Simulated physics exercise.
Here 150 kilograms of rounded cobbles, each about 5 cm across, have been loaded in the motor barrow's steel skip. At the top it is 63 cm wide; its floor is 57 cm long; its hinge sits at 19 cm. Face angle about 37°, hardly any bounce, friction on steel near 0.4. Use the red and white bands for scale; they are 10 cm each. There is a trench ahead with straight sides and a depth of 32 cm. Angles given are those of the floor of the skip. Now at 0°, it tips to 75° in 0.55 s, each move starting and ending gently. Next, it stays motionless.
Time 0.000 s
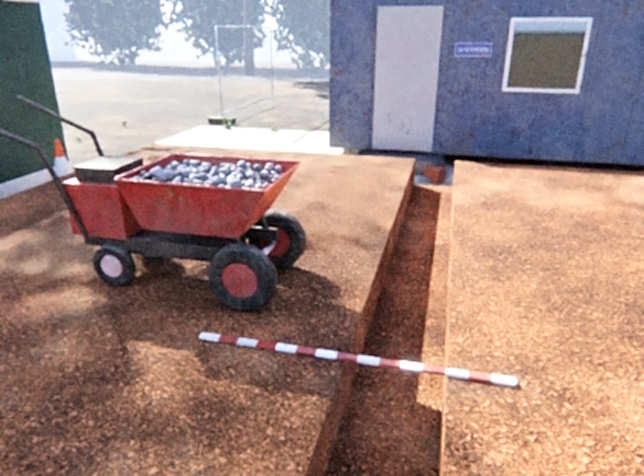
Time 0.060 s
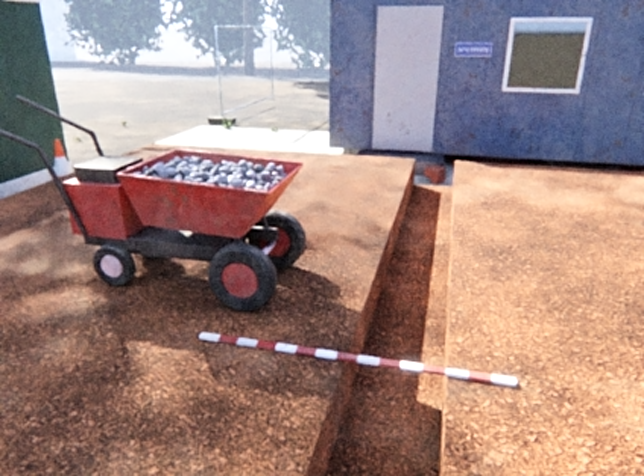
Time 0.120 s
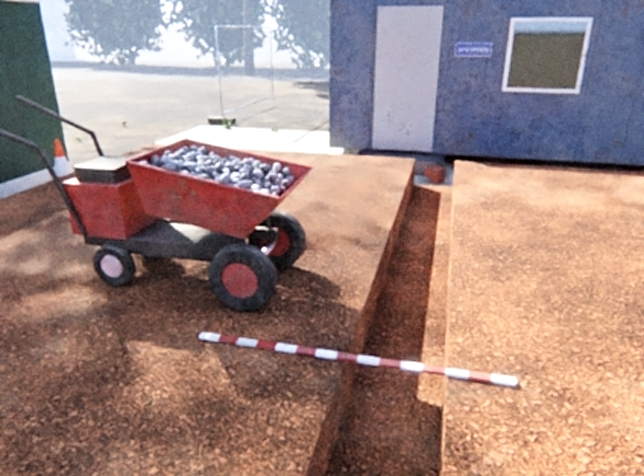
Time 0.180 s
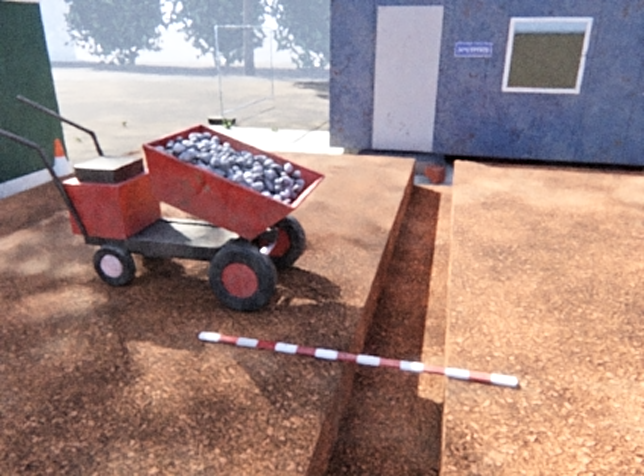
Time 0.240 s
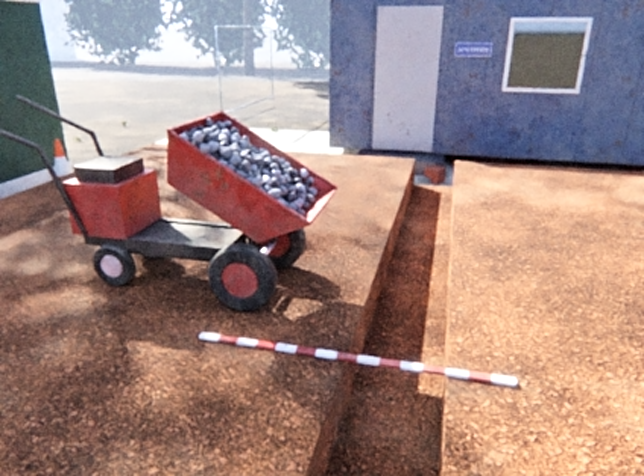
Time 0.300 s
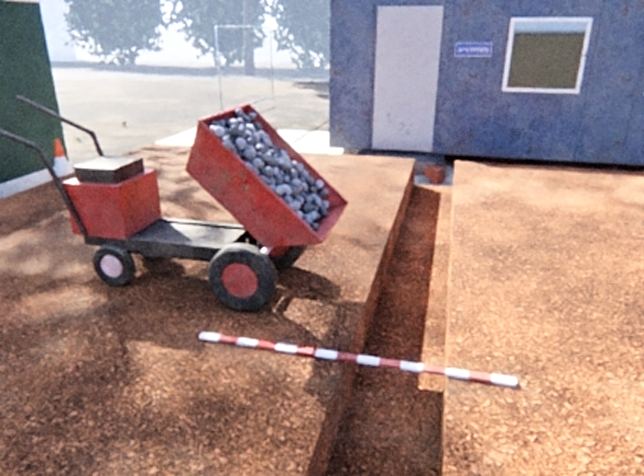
A red skip full of grey stones tilted steadily forward on a small wheeled barrow, its back end rising higher and higher, while the wheels stayed put beside a narrow trench and a striped pole.
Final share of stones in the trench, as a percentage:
92 per cent.
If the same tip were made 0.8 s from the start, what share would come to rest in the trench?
I'd put it at roughly 100 per cent.
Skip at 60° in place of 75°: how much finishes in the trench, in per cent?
Near 65 per cent then.
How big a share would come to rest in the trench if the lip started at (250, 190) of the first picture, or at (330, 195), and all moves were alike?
Around 85 and then 45 percent.
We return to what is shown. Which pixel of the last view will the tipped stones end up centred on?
Their middle lands near (411, 340).
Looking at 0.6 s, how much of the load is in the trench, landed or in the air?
Around 40 per cent of it, at that instant.
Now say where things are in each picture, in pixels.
The first frame shows lip at (264, 192), floor tilted 0°, highest stones at (219, 169).
In the second frame, the skip is at 2°, its lip at (268, 193); the top of the load is at (206, 166); the stones move at 0.6 m/s on average.
The third frame shows lip at (279, 199), floor tilted 9°, highest stones at (197, 155); the stones move at 1.1 m/s on average.
The fourth frame shows lip at (294, 209), floor tilted 19°, highest stones at (199, 141); the stones move at 1.6 m/s on average.
In the fifth frame, the skip is at 30°, its lip at (310, 224); the top of the load is at (215, 128); the stones move at 1.8 m/s on average.
In the sixth frame, the skip is at 43°, its lip at (323, 242); the top of the load is at (241, 120); the stones move at 1.9 m/s on average.
After 0.4 s the floor is at 63°; 100 % in the skip; the foremost stones are at (339, 244).
After 0.6 s the floor is at 75°; 56 % in the skip, 2 % short of the trench, 42 % in the trench; the foremost stones are at (418, 313).
After 1.0 s the floor is at 75°; 10 % in the skip, 2 % short of the trench, 82 % in the trench, 6 % past the trench; the foremost stones are at (560, 314).
After 3.0 s the floor is at 75°; 0 % in the skip, 1 % short of the trench, 92 % in the trench, 6 % past the trench; the foremost stones are past the picture's edge.
